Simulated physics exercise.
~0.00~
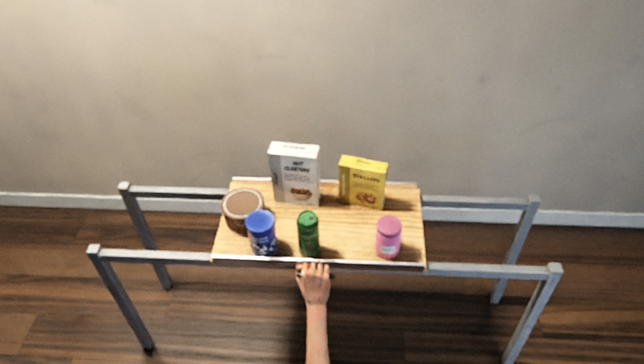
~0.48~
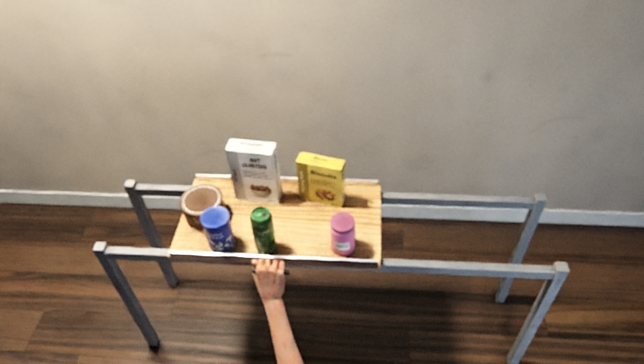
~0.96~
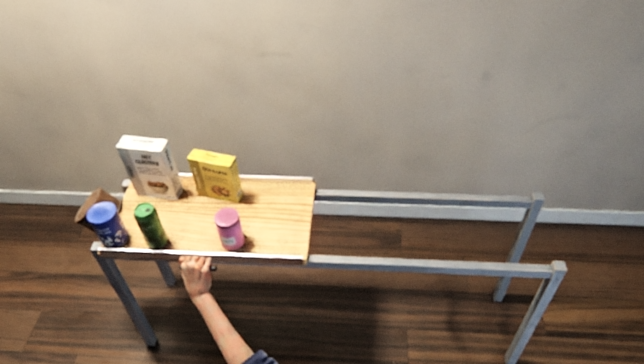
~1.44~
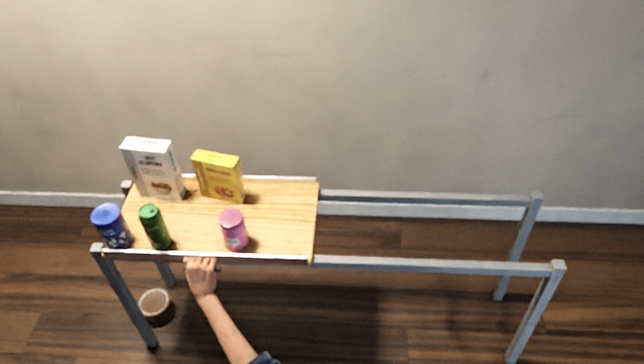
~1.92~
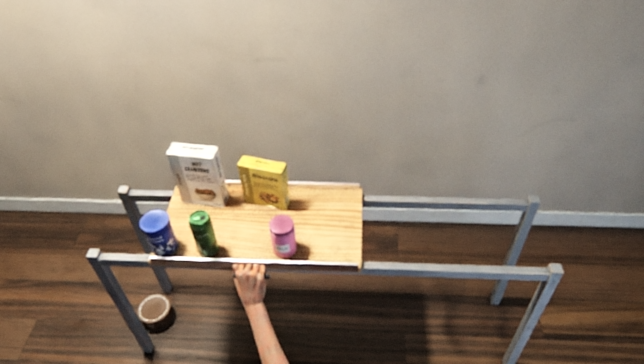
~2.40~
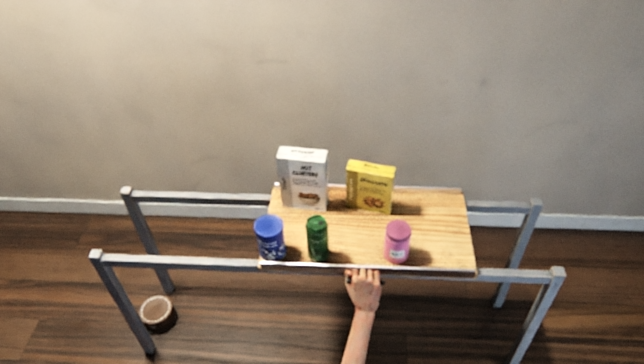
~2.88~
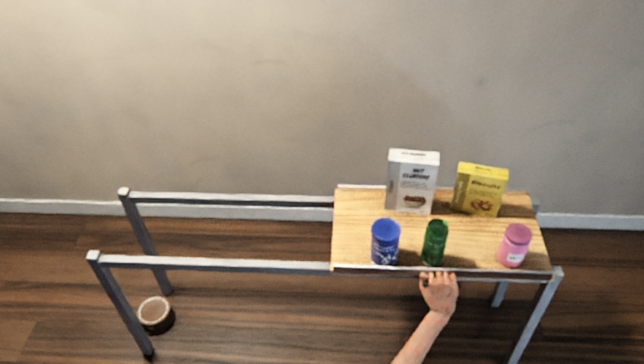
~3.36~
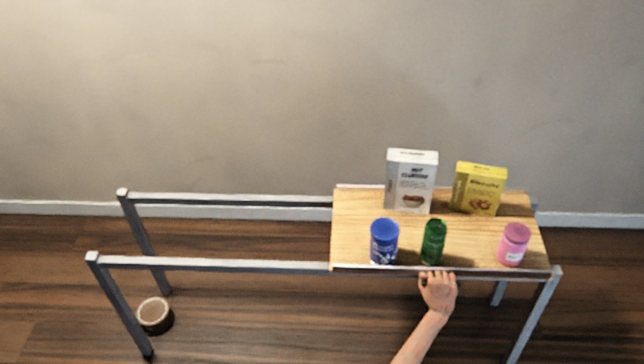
To begin with, a hand holds the front edge of a wooden tray on a metal rack, with a white packet, a yellow packet, a brown tub, a blue tin, a green can and a pink jar on it. The hand moves the tray left to the end of the rails, where the brown tub tips over the left edge. The tub drops to the floor beneath the rack. The hand then draws the tray back right, all the way to the other end. There it rests, the five remaining items still upright, while the tub stays on the floor.
